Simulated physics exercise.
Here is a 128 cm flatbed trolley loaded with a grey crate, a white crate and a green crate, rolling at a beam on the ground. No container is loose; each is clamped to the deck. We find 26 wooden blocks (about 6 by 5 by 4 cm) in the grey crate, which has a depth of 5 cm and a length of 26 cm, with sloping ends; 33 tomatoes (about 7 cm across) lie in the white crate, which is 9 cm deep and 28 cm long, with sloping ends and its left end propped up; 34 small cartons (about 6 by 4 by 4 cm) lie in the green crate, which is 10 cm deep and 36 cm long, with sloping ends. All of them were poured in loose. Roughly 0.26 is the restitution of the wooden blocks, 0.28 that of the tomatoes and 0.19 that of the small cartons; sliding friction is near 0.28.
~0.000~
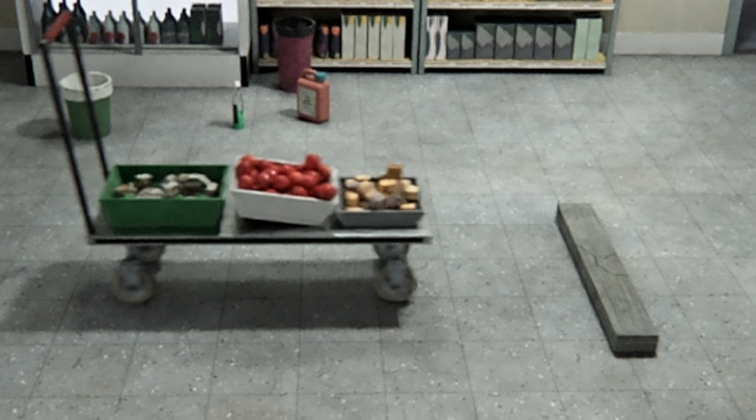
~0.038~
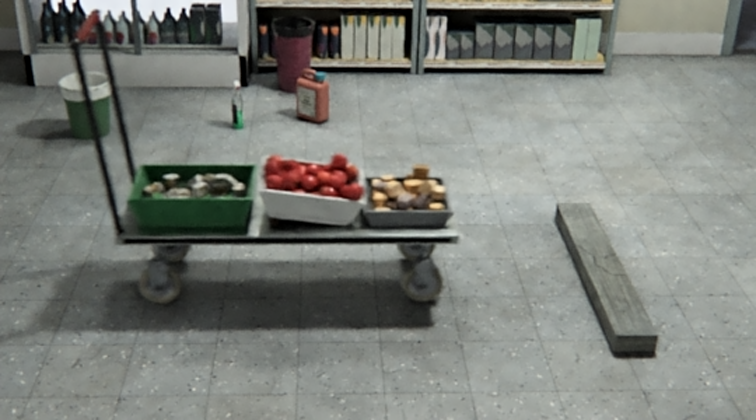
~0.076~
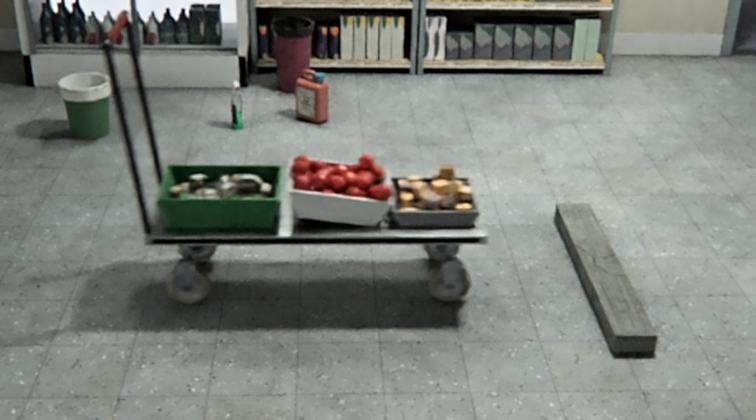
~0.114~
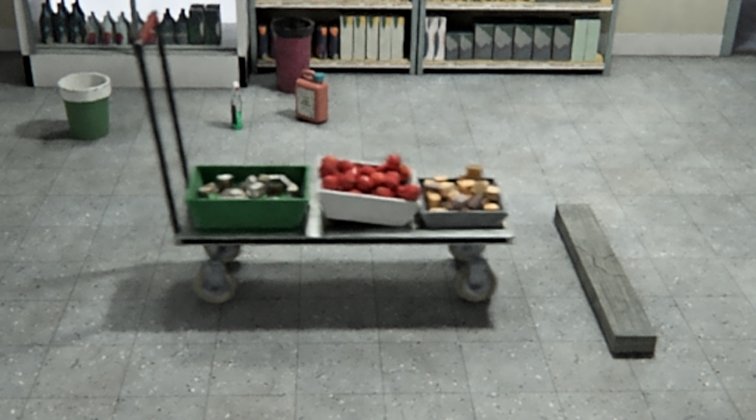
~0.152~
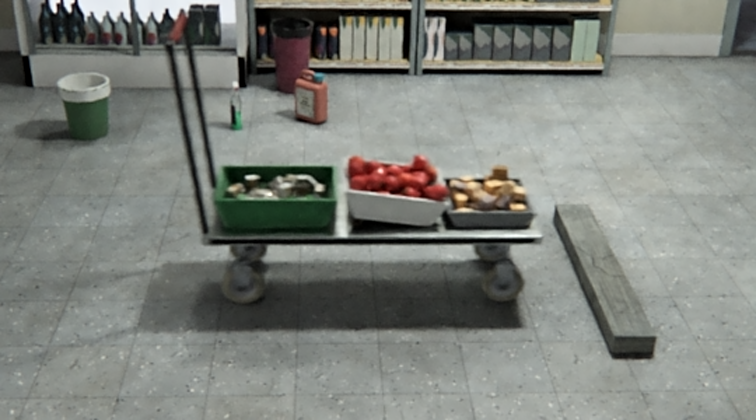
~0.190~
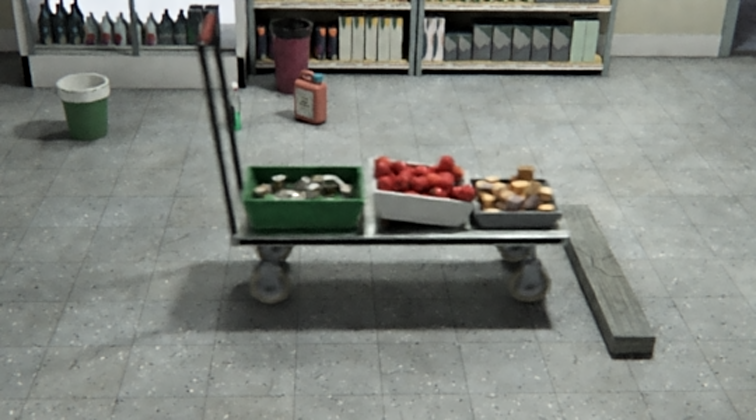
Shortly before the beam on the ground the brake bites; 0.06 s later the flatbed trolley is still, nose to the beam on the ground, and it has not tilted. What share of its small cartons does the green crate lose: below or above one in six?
Out of the green crate go under a sixth of the small cartons.
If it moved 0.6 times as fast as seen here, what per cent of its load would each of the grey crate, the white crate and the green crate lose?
In that case the grey crate sheds 10 per cent, the white crate 20 per cent and the green crate 0 per cent.
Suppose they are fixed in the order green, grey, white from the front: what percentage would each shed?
Grey crate 30 %, white crate 50 %, green crate 0 %.
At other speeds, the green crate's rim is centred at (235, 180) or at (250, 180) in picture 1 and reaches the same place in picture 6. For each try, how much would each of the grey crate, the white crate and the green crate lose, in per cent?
Per cent lost, first try then second - grey crate: 0, 0; white crate: 20, 10; green crate: 0, 0.
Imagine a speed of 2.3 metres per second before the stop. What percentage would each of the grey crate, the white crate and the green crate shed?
In that case the grey crate sheds 20 per cent of its load, the white crate 40 per cent, and the green crate 0 per cent.
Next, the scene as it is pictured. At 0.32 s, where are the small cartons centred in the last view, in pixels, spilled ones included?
Centre approx. (362, 194).
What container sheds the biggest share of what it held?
That would be the white crate.
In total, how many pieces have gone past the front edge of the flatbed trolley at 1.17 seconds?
Count: Approx. 16.
After 0.22 s, it begins to slow.
After 0.32 s, 3 of 26 out of the grey crate, 4 of 33 out of the white crate and 0 of 34 out of the green crate.
After 0.44 s, 5 of 26 out of the grey crate, 12 of 33 out of the white crate and 1 of 34 out of the green crate.
After 0.67 s, 9 of 26 out of the grey crate, 15 of 33 out of the white crate and 1 of 34 out of the green crate.
Outcome (at 1.17 s), 9 of 26 out of the grey crate, 15 of 33 out of the white crate and 1 of 34 out of the green crate. Asked share, 1 of 34, 3 per cent.
